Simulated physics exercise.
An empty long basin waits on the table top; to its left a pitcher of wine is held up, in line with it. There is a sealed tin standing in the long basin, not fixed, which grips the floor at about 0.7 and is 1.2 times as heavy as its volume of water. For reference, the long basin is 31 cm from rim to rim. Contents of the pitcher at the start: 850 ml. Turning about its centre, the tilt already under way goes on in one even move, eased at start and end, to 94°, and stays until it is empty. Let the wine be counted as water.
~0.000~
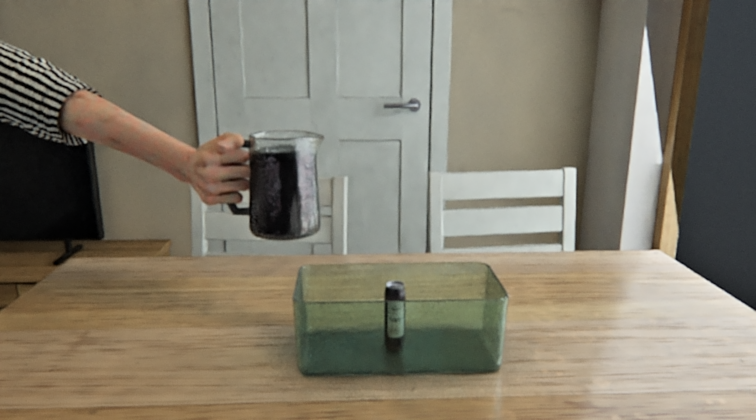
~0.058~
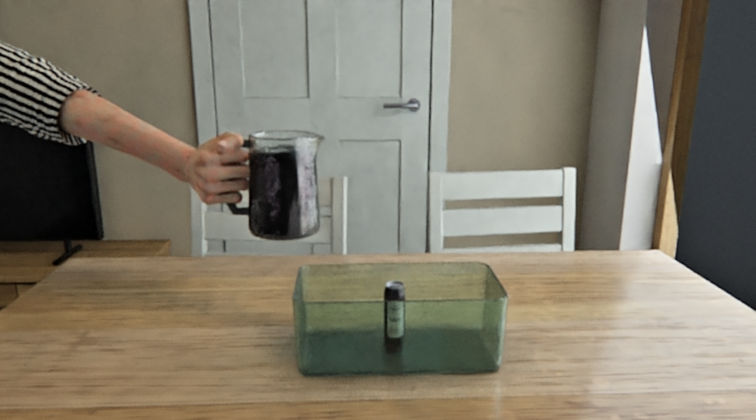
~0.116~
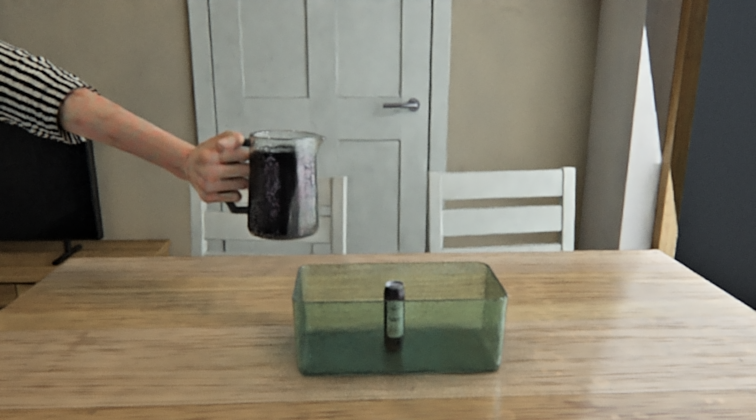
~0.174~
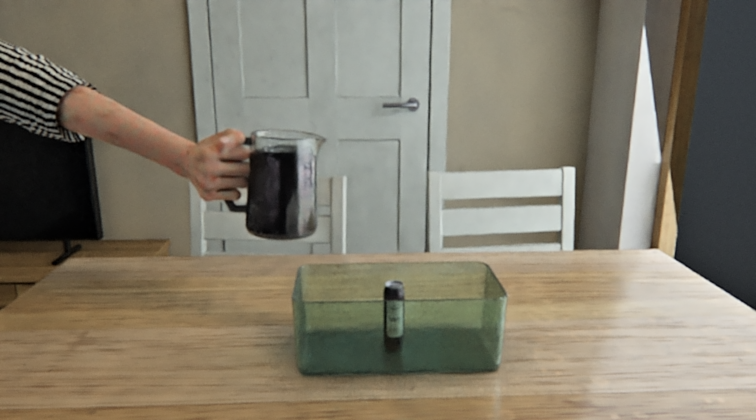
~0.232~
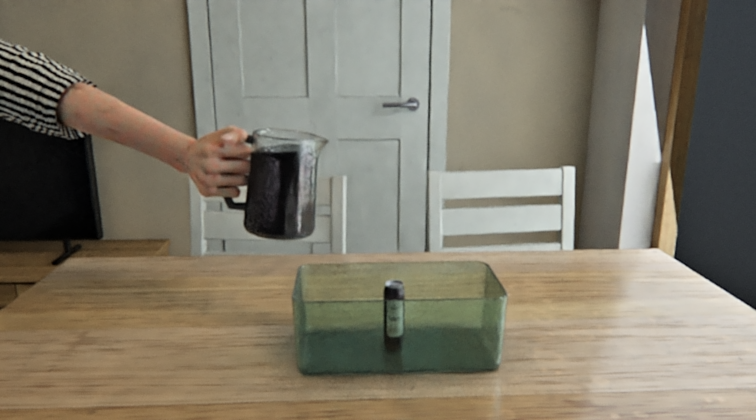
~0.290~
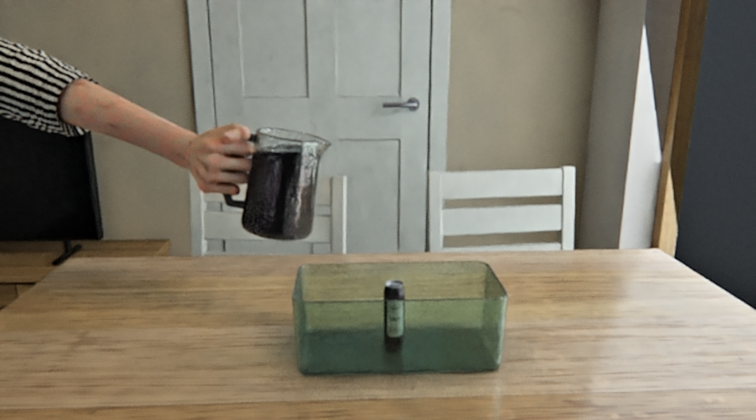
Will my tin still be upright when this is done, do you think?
No, it will have gone over.
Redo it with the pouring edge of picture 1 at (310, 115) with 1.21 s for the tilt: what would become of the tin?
Then it tips over.
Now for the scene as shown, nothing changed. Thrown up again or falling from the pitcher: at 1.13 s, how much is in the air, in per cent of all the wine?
Close to 16 in every hundred parts.
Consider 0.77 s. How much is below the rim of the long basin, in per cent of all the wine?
Estimate - around 1 in a hundred parts.
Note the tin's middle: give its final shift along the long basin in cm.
Roughly 7.5 cm.
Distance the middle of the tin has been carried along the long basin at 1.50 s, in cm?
Reading: Roughly 0 cm.
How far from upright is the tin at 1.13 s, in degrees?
0°.
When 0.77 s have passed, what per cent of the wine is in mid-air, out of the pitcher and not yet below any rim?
Near 6 per cent of it all.
After 0.77 s the tilt is 55° and 93 per cent is still to pour; the tin stands where it began.
After 1.13 s the tilt is 85° and 60 per cent is still to pour; the tin stands where it began.
After 1.50 s the tilt is 94° and 21 per cent is still to pour; the tin stands where it began.
After 1.90 s the tilt is 94° and 7 per cent is still to pour; the tin lies on its side.
In the end the tin lies on its side.
